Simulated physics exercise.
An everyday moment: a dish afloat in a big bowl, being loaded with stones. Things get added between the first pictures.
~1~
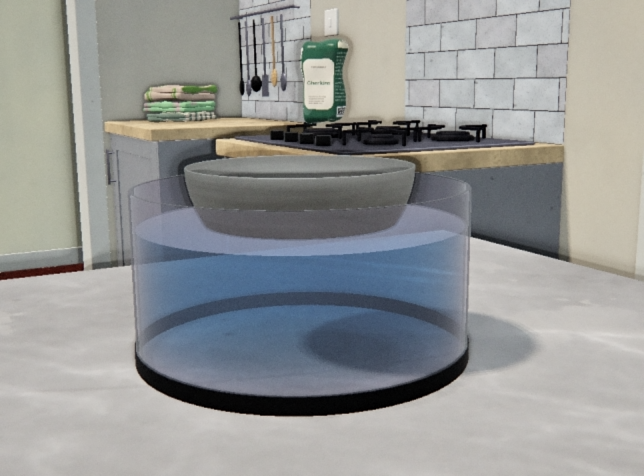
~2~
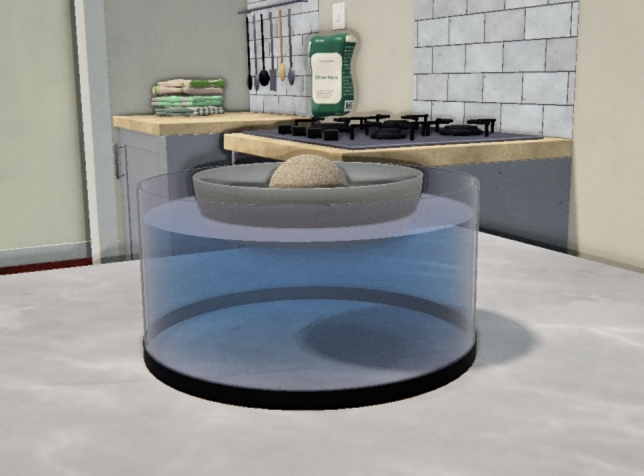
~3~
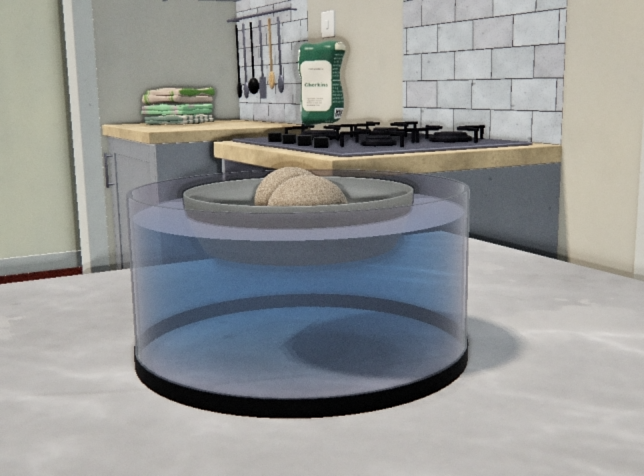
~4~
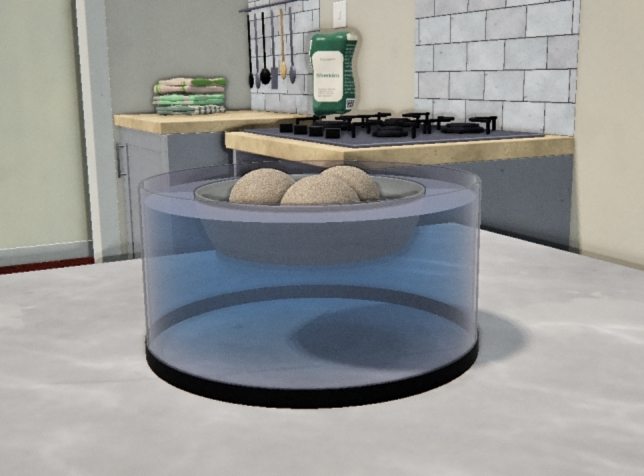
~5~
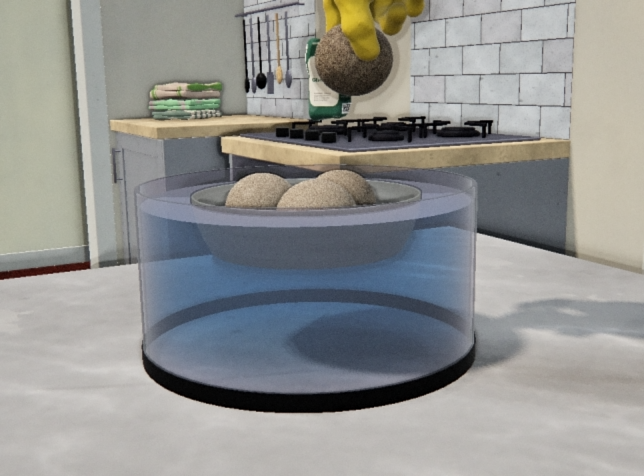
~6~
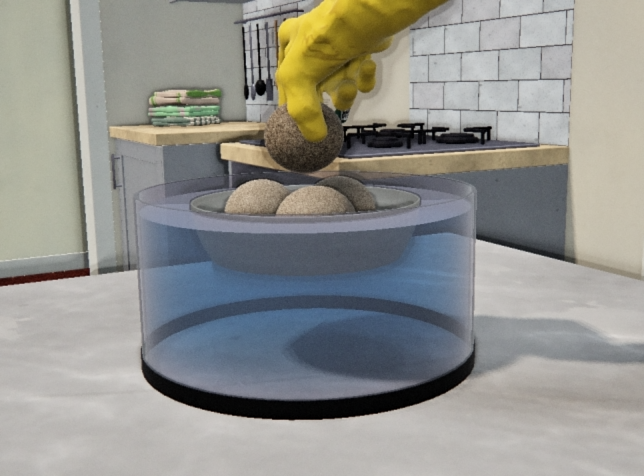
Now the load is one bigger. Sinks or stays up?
It sinks.
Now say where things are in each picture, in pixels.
Dish (300, 167) empty; most of its side above the surface, in the first picture.
Dish (308, 175) with one aboard; about two thirds of its side above the surface, in the second picture.
Dish (299, 191) with two aboard; about a third of its side above the surface, in the third picture.
Dish (310, 190) with three aboard; hardly any of its side above the surface, in the fourth picture.
Dish (306, 194) with three aboard; hardly any of its side above the surface; the next stone in the hand at (354, 59), in the fifth picture.
Dish (306, 201) with three aboard; hardly any of its side above the surface; the next stone in the hand at (304, 136), in the sixth picture.
Soon after, the stone is in and the dish dips.
Later, water pours in over its edge.
In the end, the dish lies on the bottom with its load.
